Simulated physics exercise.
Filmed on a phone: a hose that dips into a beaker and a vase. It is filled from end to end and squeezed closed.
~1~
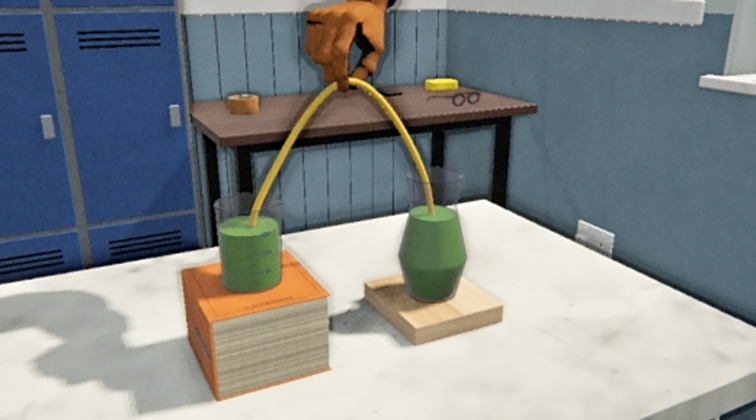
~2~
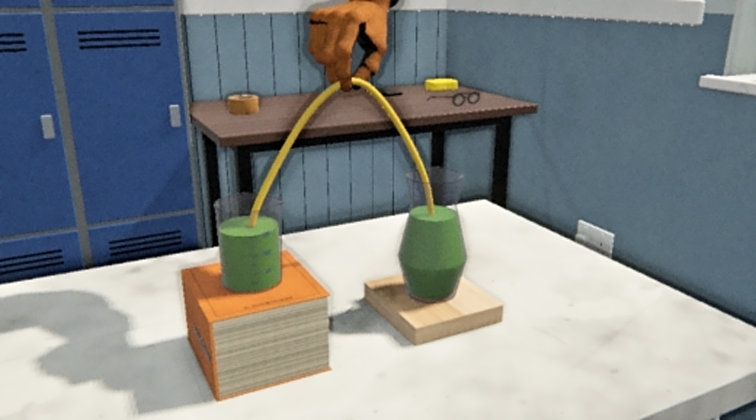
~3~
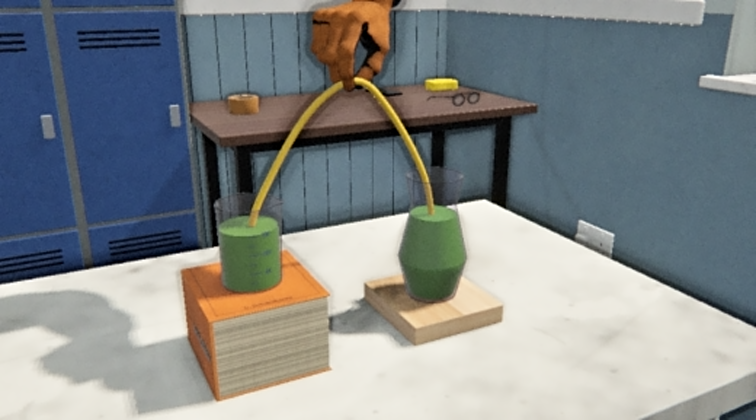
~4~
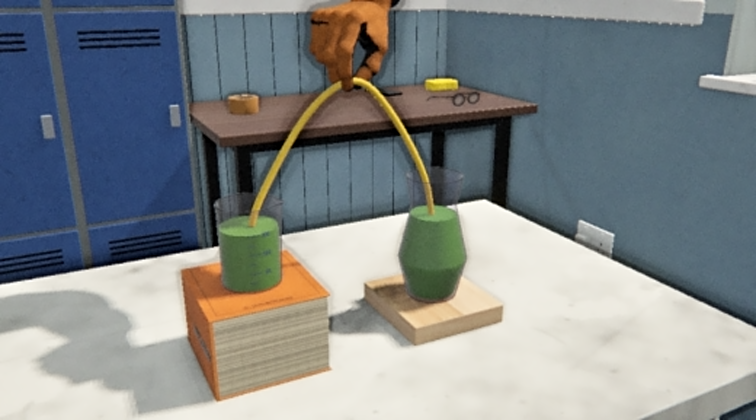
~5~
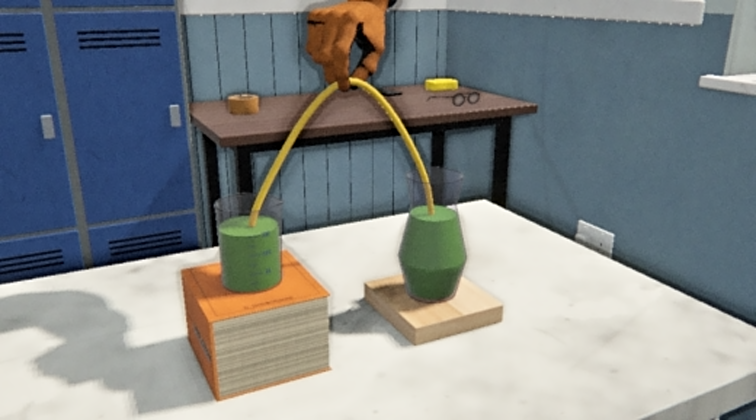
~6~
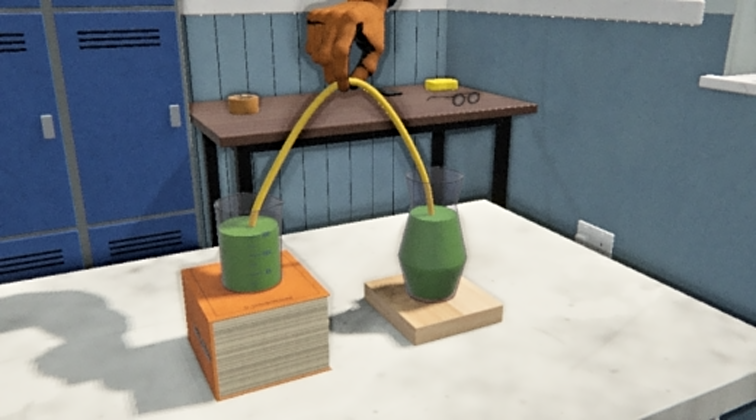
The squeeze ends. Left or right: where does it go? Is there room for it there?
It flows rightwards, and the one that fills has room for it.
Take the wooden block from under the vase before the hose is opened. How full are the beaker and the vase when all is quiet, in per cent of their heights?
Roughly 45 per cent, then 85 per cent.
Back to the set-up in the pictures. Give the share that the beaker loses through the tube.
Some 15 per cent.
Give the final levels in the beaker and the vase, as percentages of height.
Roughly 60 per cent, then 75 per cent.
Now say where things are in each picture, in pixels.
In the first frame, still shut; beaker (250, 241) about two thirds full, up on the book; vase (433, 233) about two thirds full, up on the wooden block.
In the second frame, the hose is pinched; beaker about two thirds full, surface at (248, 227); vase about two thirds full, surface at (434, 214).
In the third frame, nothing flows; beaker (250, 241) about two thirds full; vase (433, 233) about two thirds full.
In the fourth frame, fingers on the hose; beaker about two thirds full, surface at (248, 227); vase about two thirds full, surface at (434, 214).
In the fifth frame, still shut; beaker (250, 241) about two thirds full, up on the book; vase (433, 233) about two thirds full, up on the wooden block.
In the sixth frame, the hose is pinched; beaker about two thirds full, surface at (248, 227); vase about two thirds full, surface at (434, 214).
Shortly, the beaker is about two thirds full; the vase is about two thirds full.
Then, the beaker is about two thirds full; the vase is about three quarters full.
At the finish, the beaker is about half full; the vase is about three quarters full; the two surfaces are level.
